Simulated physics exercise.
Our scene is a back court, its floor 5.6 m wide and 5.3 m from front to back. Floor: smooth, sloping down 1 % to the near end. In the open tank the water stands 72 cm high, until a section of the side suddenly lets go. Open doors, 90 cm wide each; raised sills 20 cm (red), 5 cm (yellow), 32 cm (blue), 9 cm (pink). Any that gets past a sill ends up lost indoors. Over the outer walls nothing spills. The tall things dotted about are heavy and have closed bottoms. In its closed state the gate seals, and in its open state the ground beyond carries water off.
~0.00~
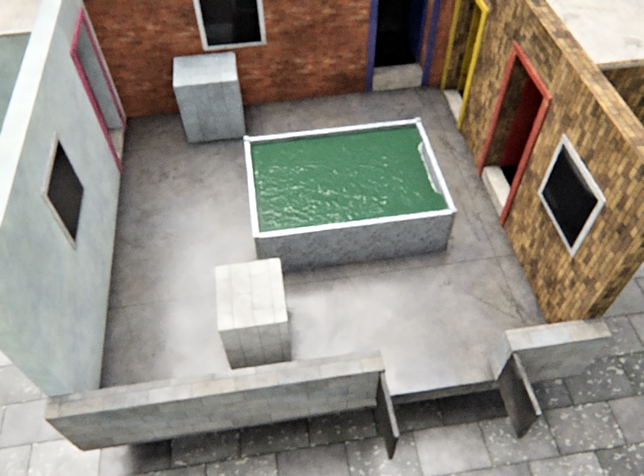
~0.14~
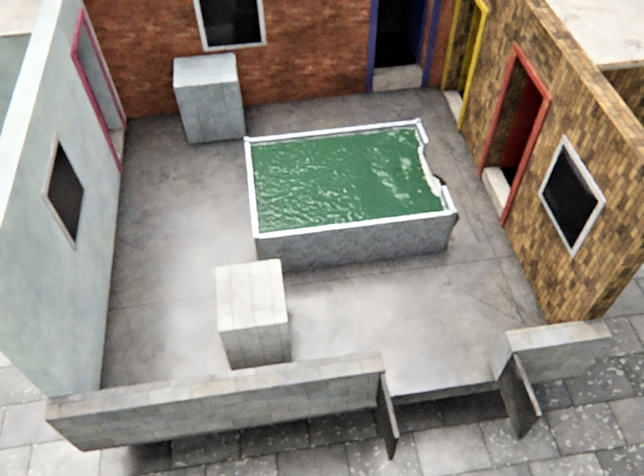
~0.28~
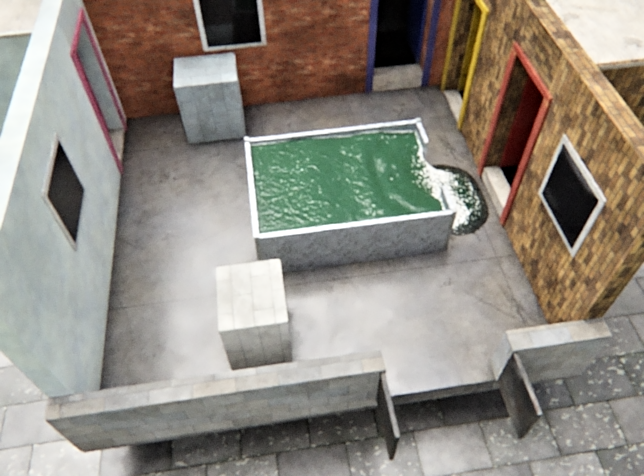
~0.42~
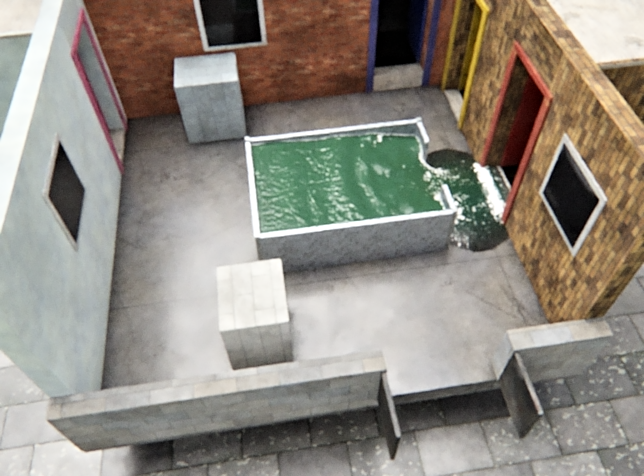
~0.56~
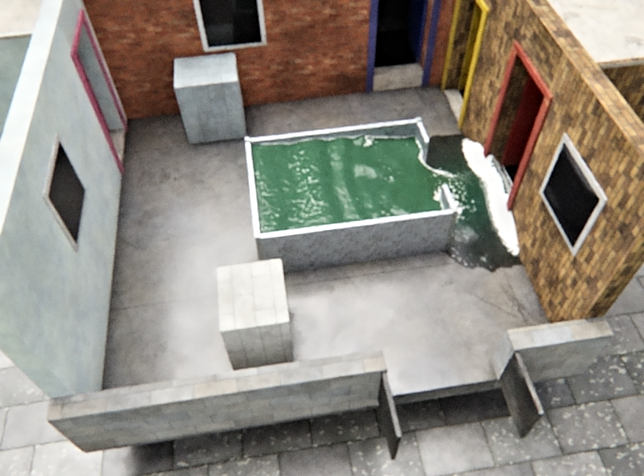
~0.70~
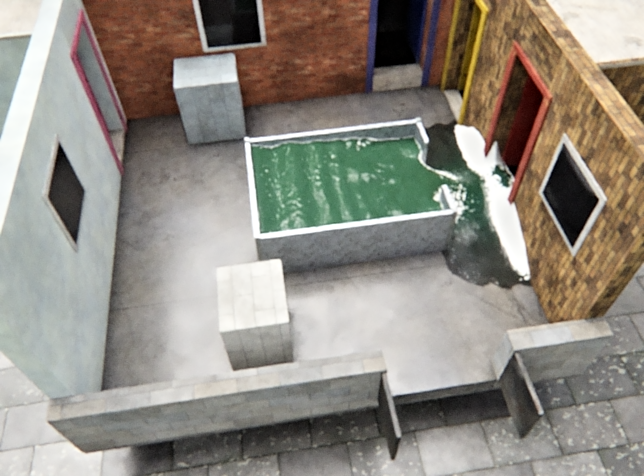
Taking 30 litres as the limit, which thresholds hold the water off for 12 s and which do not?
At the red door the amount will overshoot the limit, at the yellow door the amount will overshoot the limit, at the blue door the amount will not overshoot the limit, at the pink door the amount will not overshoot the limit.
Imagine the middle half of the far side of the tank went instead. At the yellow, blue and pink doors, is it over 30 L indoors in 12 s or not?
Outcomes - yellow: Exceeded, blue: Not exceeded, pink: Not exceeded.
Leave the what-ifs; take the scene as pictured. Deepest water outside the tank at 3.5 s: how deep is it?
Depth max: Approx. 30 cm.
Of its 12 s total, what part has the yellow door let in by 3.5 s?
About 15 per cent.
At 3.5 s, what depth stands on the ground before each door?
Centimetres: Red 28 / yellow 9 / blue 18 / pink 0.
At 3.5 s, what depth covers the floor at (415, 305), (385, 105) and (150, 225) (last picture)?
Taking the spots in order: 3 cm, 12 cm, 0 cm.
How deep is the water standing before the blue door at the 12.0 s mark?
Close to 7.0 cm of depth.
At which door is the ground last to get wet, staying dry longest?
Looks like the pink door.
After 1.4 s water covers 20 % of the floor and is deepest (50 cm) near (488, 190); red door 46 cm at the sill, 149 L in, yellow door 8 cm at the sill, 0 L in, blue door 14 cm at the sill, 0 L in, pink door not reached.
After 2.2 s water covers 35 % of the floor and is deepest (46 cm) near (488, 190); red door 41 cm at the sill, 317 L in, yellow door 8 cm at the sill, 2 L in, blue door 21 cm at the sill, 0 L in, pink door not reached.
After 3.5 s water covers 50 % of the floor and is deepest (30 cm) near (488, 190); red door 28 cm at the sill, 448 L in, yellow door 9 cm at the sill, 17 L in, blue door 18 cm at the sill, 0 L in, pink door not reached.
After 7.0 s water covers 90 % of the floor and is deepest (18 cm) near (481, 200); red door 17 cm at the sill, 522 L in, yellow door 7 cm at the sill, 58 L in, blue door 11 cm at the sill, 0 L in, pink door 5 cm at the sill, 0 L in.
After 12.0 s water covers 100 % of the floor and is deepest (13 cm) near (561, 350); red door 11 cm at the sill, 522 L in, yellow door 8 cm at the sill, 102 L in, blue door 7 cm at the sill, 0 L in, pink door 5 cm at the sill, 0 L in.
